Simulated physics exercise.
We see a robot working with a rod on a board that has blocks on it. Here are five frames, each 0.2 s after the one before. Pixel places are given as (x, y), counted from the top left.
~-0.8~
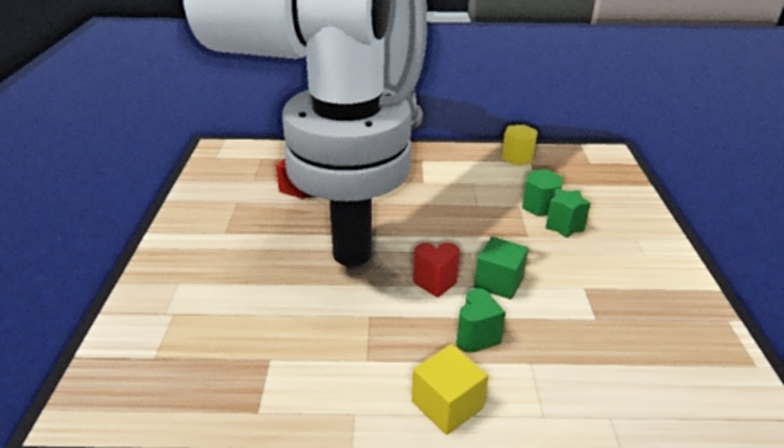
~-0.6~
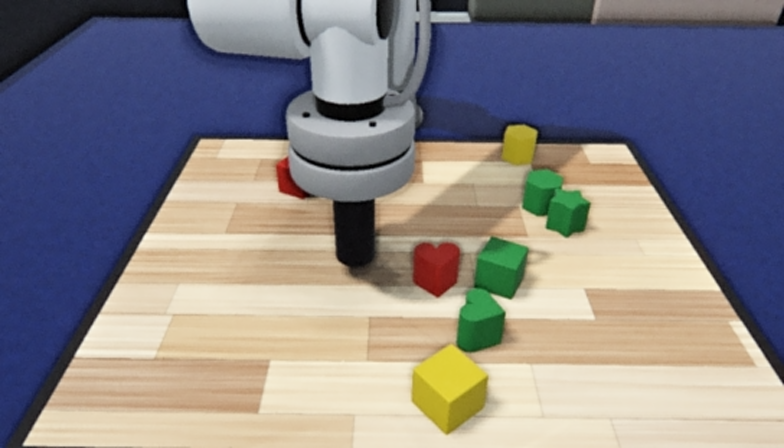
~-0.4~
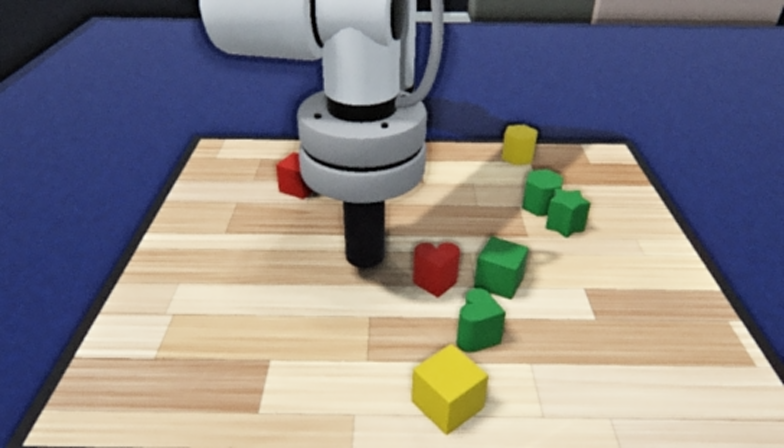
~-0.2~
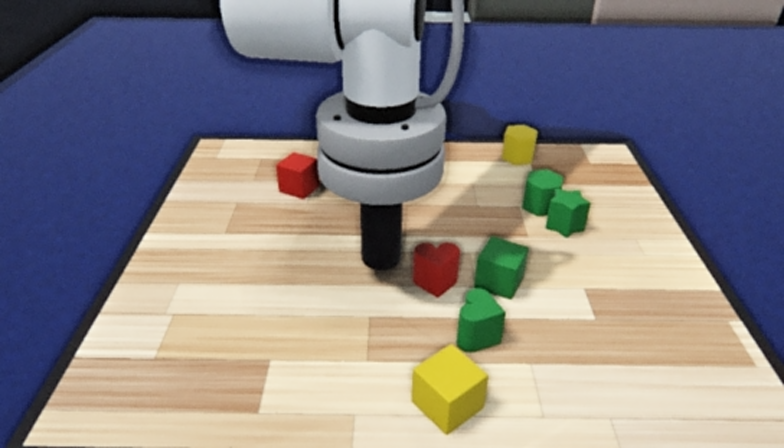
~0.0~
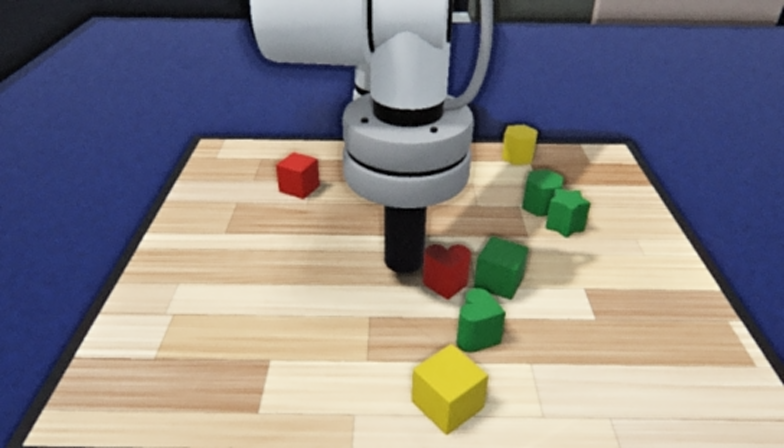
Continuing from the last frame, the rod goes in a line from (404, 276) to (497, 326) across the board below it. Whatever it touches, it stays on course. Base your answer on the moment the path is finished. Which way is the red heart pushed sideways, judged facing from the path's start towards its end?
Facing the way the path runs, start to end, you'll find the red heart has shifted left.
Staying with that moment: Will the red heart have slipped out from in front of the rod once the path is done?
The answer is yes.
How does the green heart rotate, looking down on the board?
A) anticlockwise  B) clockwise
My answer is option B.
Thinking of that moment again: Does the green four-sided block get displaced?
Yes - that is the case.
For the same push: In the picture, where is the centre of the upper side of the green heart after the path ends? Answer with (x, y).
By then it is at (498, 324).
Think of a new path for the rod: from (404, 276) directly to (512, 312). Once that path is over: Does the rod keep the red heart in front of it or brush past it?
The rod will still be pushing it.
The first path, step by step. One third of the way, rod at (434, 278); red heart at (481, 261), turned 25° anticlockwise; green four-sided block at (520, 253), turned 20° anticlockwise.
Two thirds of the way, rod at (465, 294); red heart at (510, 269), turned 60° anticlockwise; green heart at (484, 308); green four-sided block at (537, 252), turned 45° anticlockwise.
At the end, rod at (499, 311); red heart at (534, 277), turned 95° anticlockwise; yellow four-sided block in place; green heart at (498, 324), turned 60° clockwise; green four-sided block at (545, 252), turned 65° anticlockwise.
